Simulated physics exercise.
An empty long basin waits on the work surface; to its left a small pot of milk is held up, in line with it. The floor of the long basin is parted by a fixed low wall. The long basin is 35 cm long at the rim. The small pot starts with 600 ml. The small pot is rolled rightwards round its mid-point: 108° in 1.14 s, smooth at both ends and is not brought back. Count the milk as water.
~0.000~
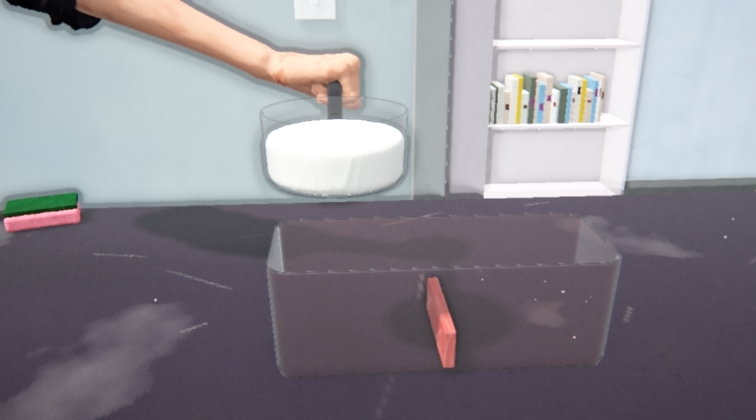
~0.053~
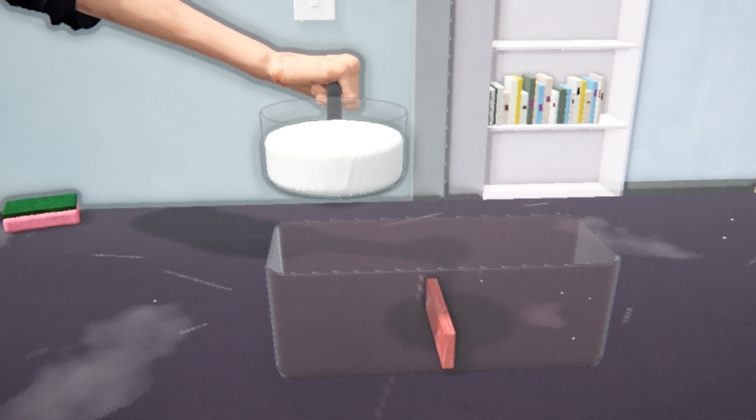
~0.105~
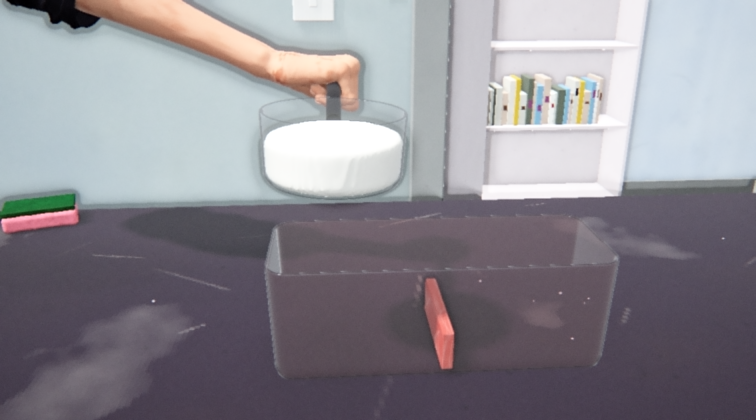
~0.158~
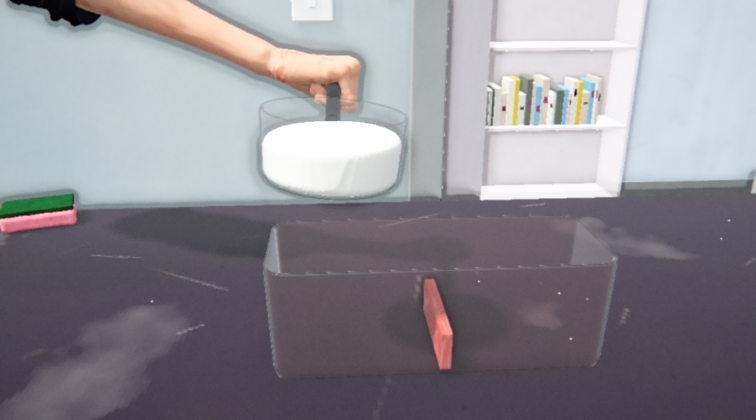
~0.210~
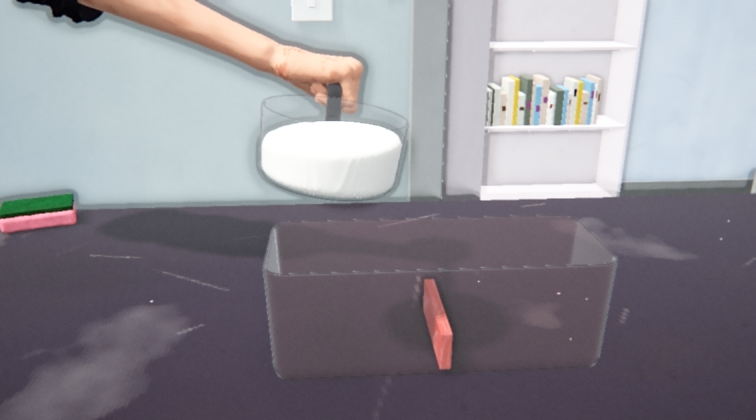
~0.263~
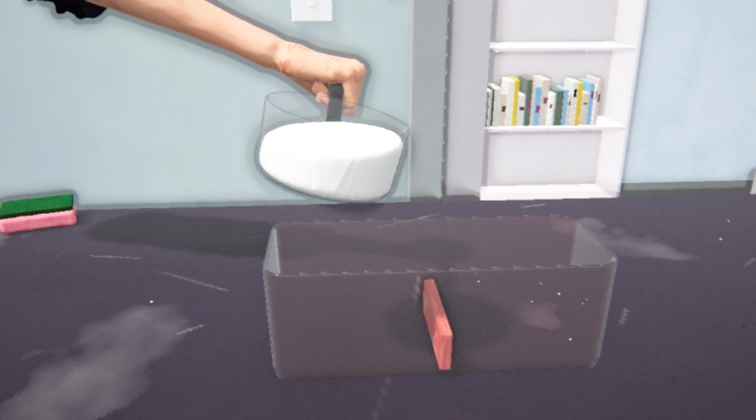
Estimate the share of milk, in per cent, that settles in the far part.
About 57 per cent.
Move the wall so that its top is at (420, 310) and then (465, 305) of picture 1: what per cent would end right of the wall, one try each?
In turn about 75 and 20 per cent.
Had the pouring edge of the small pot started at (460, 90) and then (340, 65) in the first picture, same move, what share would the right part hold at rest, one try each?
In turn about 95 and 5 per cent.
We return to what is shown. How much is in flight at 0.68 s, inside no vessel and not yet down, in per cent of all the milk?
About 30 per cent.
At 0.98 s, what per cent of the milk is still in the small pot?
Near 9 in a hundred.
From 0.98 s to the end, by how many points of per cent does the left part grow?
Near 14 in a hundred.
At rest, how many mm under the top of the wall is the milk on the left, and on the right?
Left about 30 mm, right about 26 mm.
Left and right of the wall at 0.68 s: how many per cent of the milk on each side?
Near 3 on the left, 12 on the right.
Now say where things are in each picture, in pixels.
In the first frame, it leans 0°; its right rim is at (407, 111); the milk meets the walls at (267, 135) and (402, 133); the long basin's rim runs from (273, 247) to (599, 237); the wall's top is at (441, 304).
In the second frame, it leans 1°; its right rim is at (406, 112); the milk meets the walls at (267, 136) and (402, 134).
In the third frame, it leans 2°; its right rim is at (406, 115); the milk meets the walls at (265, 136) and (401, 135).
In the fourth frame, it leans 5°; its right rim is at (406, 119); the milk meets the walls at (264, 136) and (400, 137).
In the fifth frame, it leans 9°; its right rim is at (407, 124); the milk meets the walls at (264, 137) and (401, 137).
In the sixth frame, it leans 14°; its right rim is at (408, 130); the milk meets the walls at (264, 136) and (402, 137).
Then, 0.68 s in, the tilt is 70° and 55 per cent is still to pour, 3 is left of the wall and 12 right of it.
Then, 0.98 s in, the tilt is 103° and 9 per cent is still to pour, 28 is left of the wall and 57 right of it.
Then, 1.30 s in, the tilt is 108° and 0 per cent is still to pour, 42 is left of the wall and 57 right of it.
Then, 1.64 s in, the tilt is 108° and 0 per cent is still to pour, 42 is left of the wall and 57 right of it.
Finally, 42 per cent lies left of the wall, 57 right of it and 0 outside.
